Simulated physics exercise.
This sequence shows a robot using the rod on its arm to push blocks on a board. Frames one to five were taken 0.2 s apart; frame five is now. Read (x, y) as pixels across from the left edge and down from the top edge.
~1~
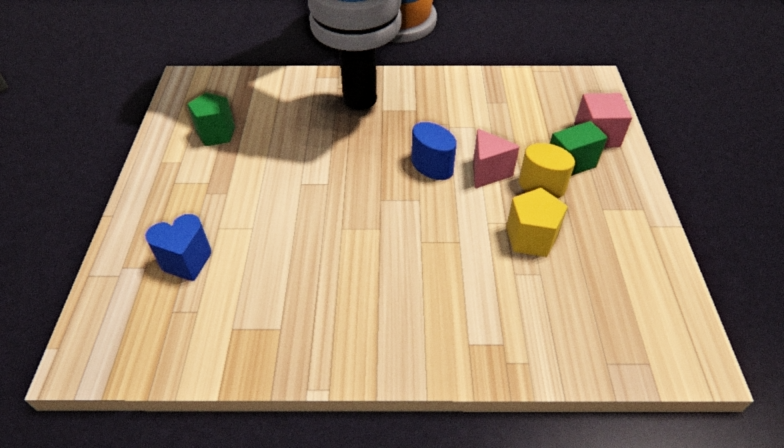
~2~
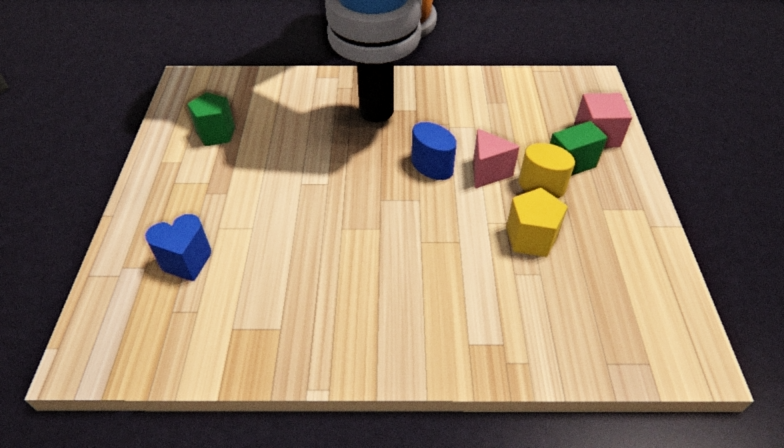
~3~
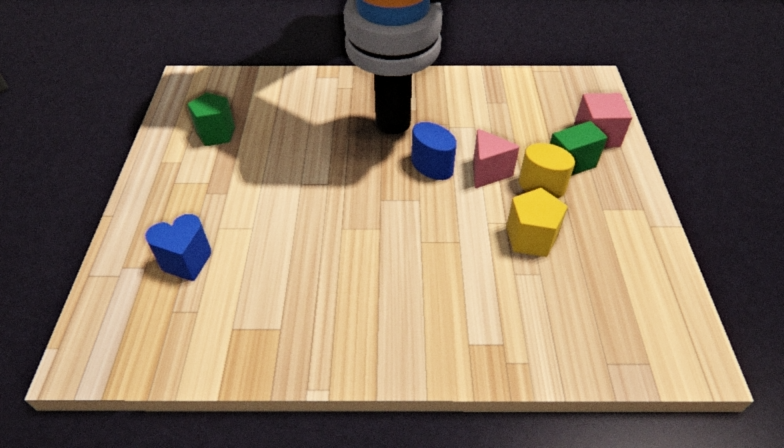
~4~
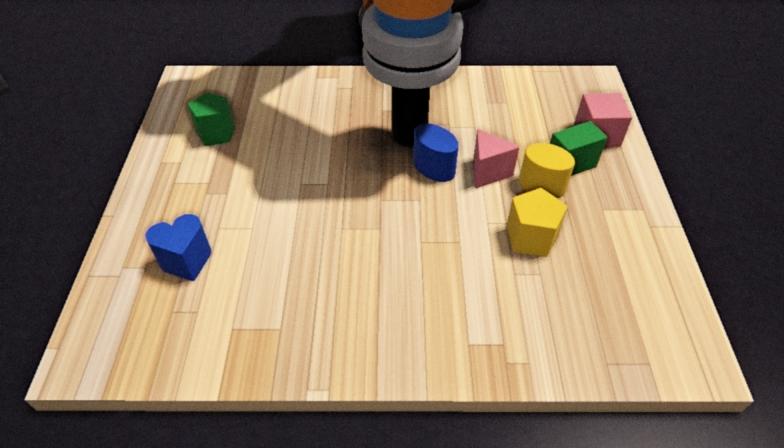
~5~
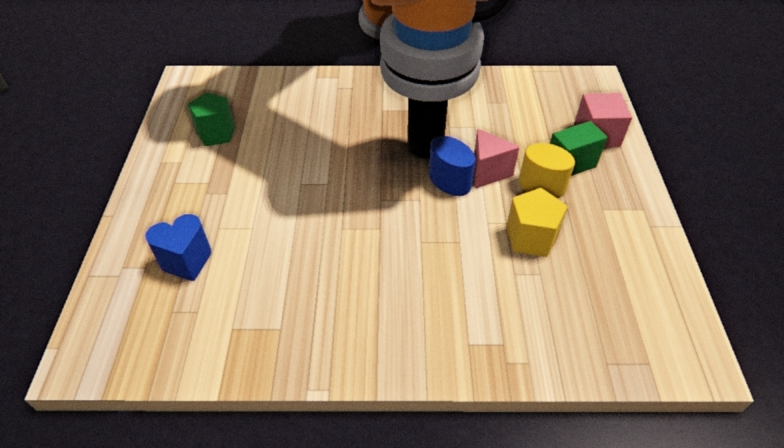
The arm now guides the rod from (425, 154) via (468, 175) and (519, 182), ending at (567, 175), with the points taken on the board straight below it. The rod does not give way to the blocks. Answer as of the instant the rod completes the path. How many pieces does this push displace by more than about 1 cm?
That's three or more.
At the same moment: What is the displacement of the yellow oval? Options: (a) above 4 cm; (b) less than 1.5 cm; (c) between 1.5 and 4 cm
a (above 4 cm)
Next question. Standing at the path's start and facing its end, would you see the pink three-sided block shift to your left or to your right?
With start-to-end as forward, it shifts left.
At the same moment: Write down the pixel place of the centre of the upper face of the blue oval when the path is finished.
The point I'd pick in the picture is (490, 182).
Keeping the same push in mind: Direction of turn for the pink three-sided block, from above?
It twists anticlockwise.
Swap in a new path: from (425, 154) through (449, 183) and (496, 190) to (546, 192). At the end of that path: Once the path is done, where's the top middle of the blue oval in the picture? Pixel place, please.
The centre of its top face lies at (511, 195).
The first path, step by step. One third of the way, rod at (469, 167); blue oval at (481, 177), turned 45° clockwise; pink three-sided block at (508, 145), turned 20° anticlockwise.
Two thirds of the way, rod at (521, 174); blue oval at (490, 182), turned 75° clockwise; pink three-sided block at (548, 136), turned 55° anticlockwise; yellow oval at (579, 163), turned 65° clockwise; green oblong block at (589, 130), turned 25° clockwise.
At the end, rod at (570, 167); blue oval at (490, 182), turned 75° clockwise; pink three-sided block at (565, 121), turned 80° anticlockwise; yellow oval at (608, 166), turned 130° clockwise; green oblong block at (609, 127), turned 20° clockwise.
